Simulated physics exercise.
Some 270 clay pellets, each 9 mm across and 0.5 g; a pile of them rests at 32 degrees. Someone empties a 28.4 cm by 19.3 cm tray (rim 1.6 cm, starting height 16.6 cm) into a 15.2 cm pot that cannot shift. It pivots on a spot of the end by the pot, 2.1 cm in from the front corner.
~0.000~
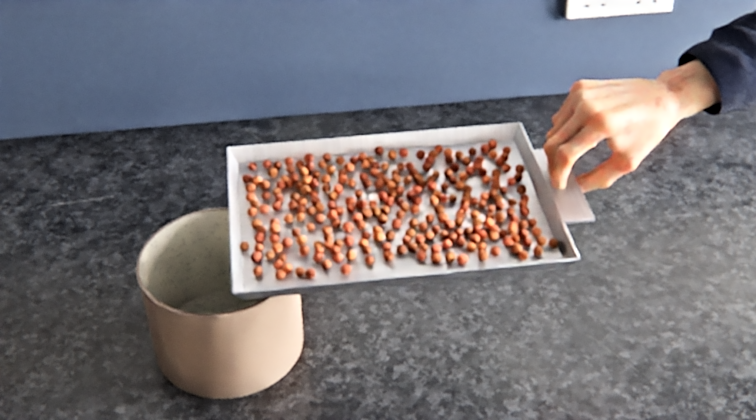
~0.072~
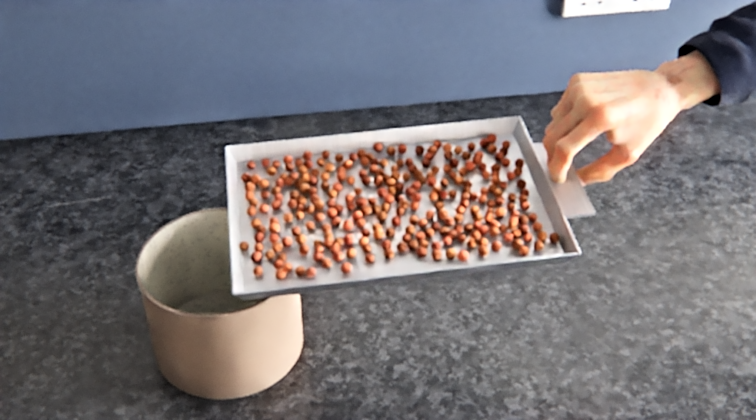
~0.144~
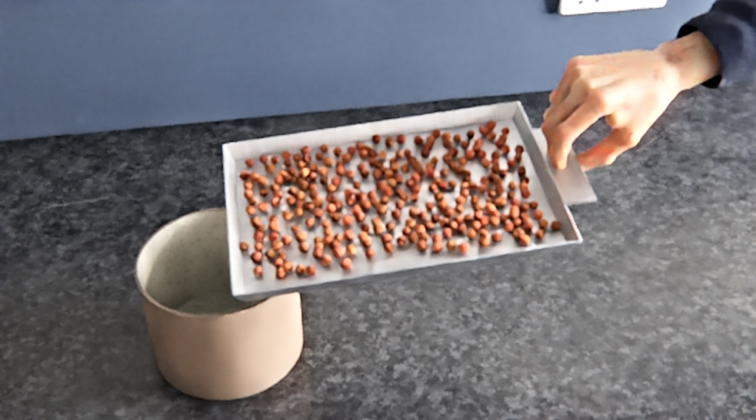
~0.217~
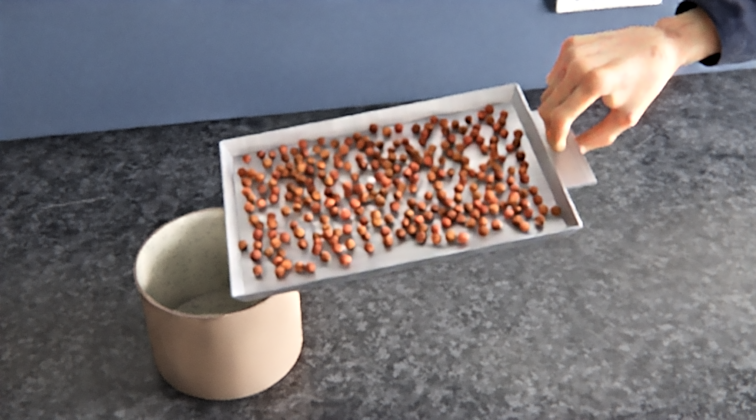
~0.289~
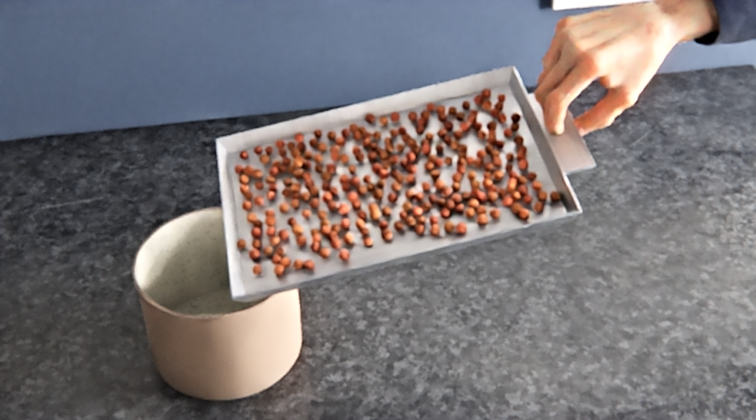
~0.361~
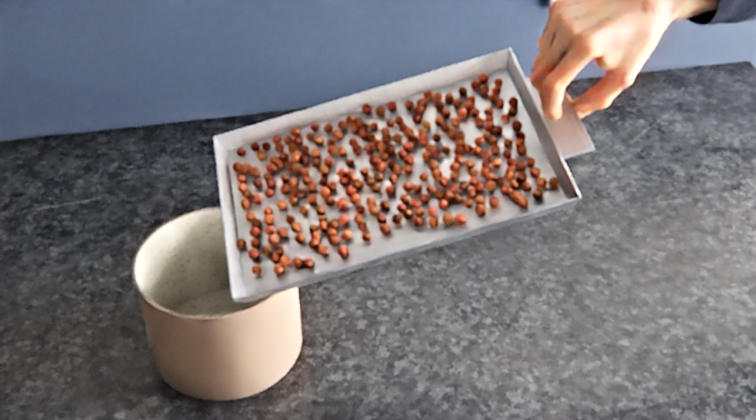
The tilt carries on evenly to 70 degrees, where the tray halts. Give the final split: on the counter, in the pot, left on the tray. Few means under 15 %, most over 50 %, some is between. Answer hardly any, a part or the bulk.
Counter: The bulk, pot: A part, tray: Hardly any.
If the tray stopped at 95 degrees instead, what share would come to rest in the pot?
In that case some 35 per cent.
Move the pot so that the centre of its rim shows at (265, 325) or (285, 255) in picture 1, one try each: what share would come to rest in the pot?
Some 70 and 0 per cent.
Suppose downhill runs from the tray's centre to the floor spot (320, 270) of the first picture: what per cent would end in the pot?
About 0 per cent.
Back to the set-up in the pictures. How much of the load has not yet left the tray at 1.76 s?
Roughly 35 per cent.
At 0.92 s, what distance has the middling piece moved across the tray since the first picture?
Roughly 10 cm.
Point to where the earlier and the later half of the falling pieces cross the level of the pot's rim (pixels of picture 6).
First near (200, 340), later near (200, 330).
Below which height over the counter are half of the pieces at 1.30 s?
About 22 cm.
After 0.92 s, tilt 40 degrees; the tray holds 100 %, the pot 0 %.
Then, at 1.30 s, tilt 58 degrees; the tray holds 90 %, the pot 0 %.
Then, at 1.76 s, tilt 70 degrees; the tray holds 35 %, the pot 15 %.
By 2.8 s all is still; counter 65 %, pot 35 %, tray 5 %.
